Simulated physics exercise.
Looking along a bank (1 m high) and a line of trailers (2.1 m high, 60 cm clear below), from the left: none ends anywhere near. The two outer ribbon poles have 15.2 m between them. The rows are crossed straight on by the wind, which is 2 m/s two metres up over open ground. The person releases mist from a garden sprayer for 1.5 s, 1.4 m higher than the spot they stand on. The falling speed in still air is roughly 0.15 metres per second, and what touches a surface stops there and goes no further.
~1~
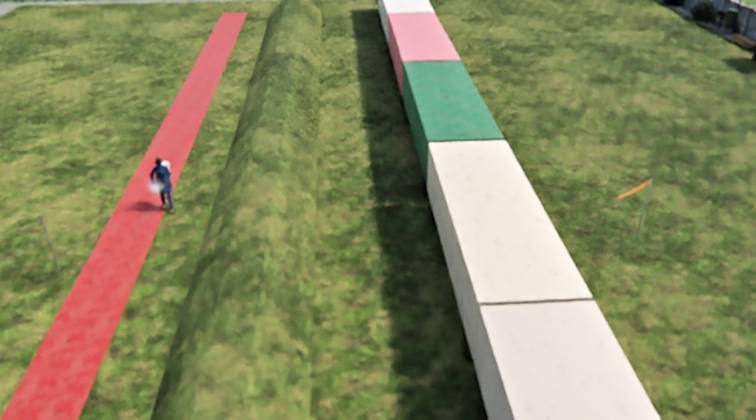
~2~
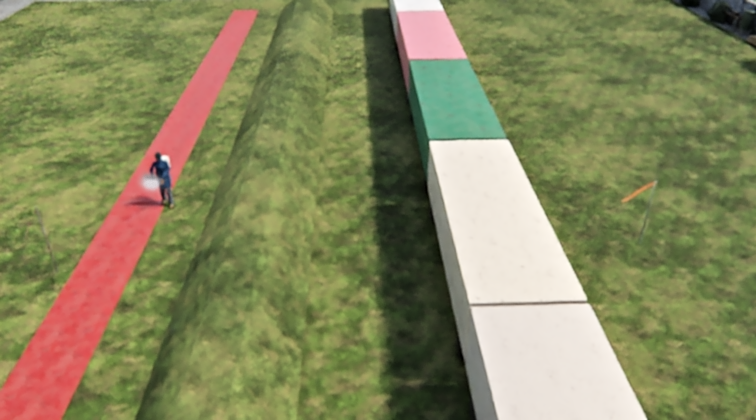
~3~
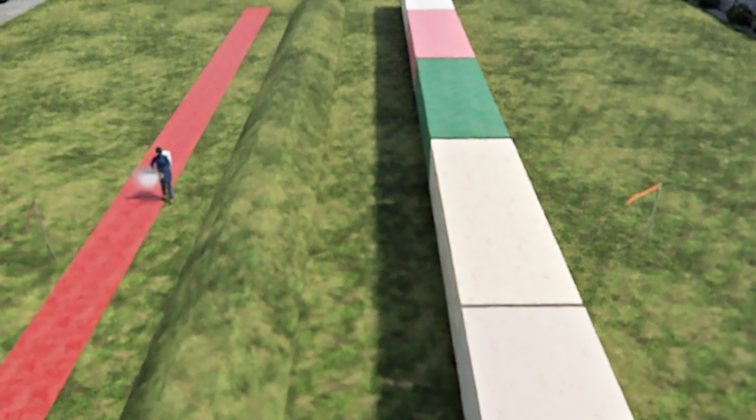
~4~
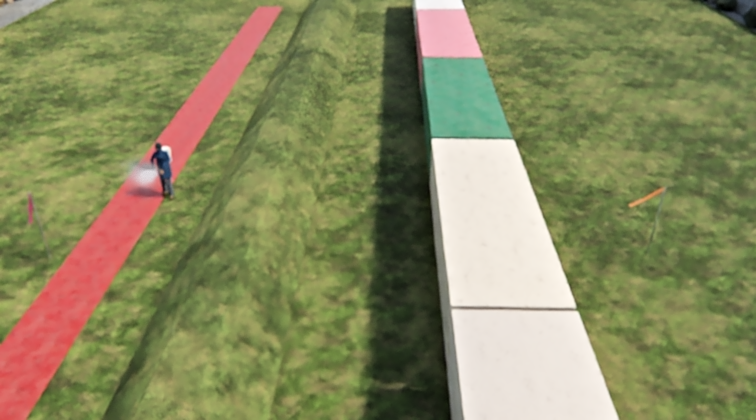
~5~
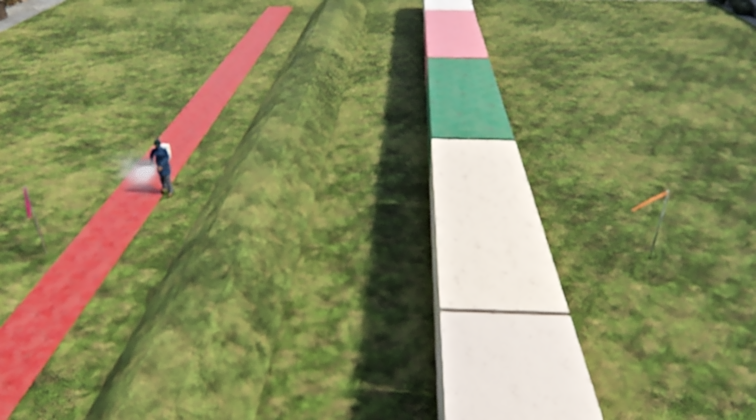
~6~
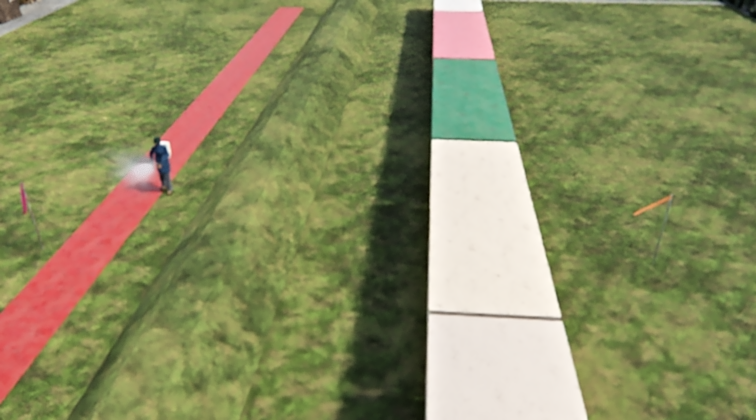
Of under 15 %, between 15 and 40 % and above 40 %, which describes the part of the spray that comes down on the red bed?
The part of the spray that comes down on the red bed is between 15 and 40 %.
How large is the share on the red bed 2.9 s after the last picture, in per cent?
Roughly 3 in a hundred by then.
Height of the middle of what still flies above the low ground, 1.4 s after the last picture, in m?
Roughly 1.0 m up.
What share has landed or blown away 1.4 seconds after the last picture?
About 0 %.
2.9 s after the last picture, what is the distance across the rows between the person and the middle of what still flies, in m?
1.5 m.
Then, 1.4 s after the last picture, 100 % is in the air or yet to come; 0 % lies on the red bed; the middle of what still flies is 1.1 m above the low ground, near (123, 174).
Then, 2.9 s after the last picture, 95 % is in the air or yet to come; 3 % lies on the red bed; the middle of what still flies is 0.8 m above the low ground, near (107, 180).
Then, 6.9 s after the last picture, 58 % is in the air or yet to come; 22 % lies on the red bed; the middle of what still flies is 0.7 m above the low ground, near (48, 183).
Then, 18.9 s after the last picture, 15 % is in the air or yet to come; 30 % lies on the red bed.
Then, 43.9 s after the last picture, 0 % is in the air or yet to come; 30 % lies on the red bed.
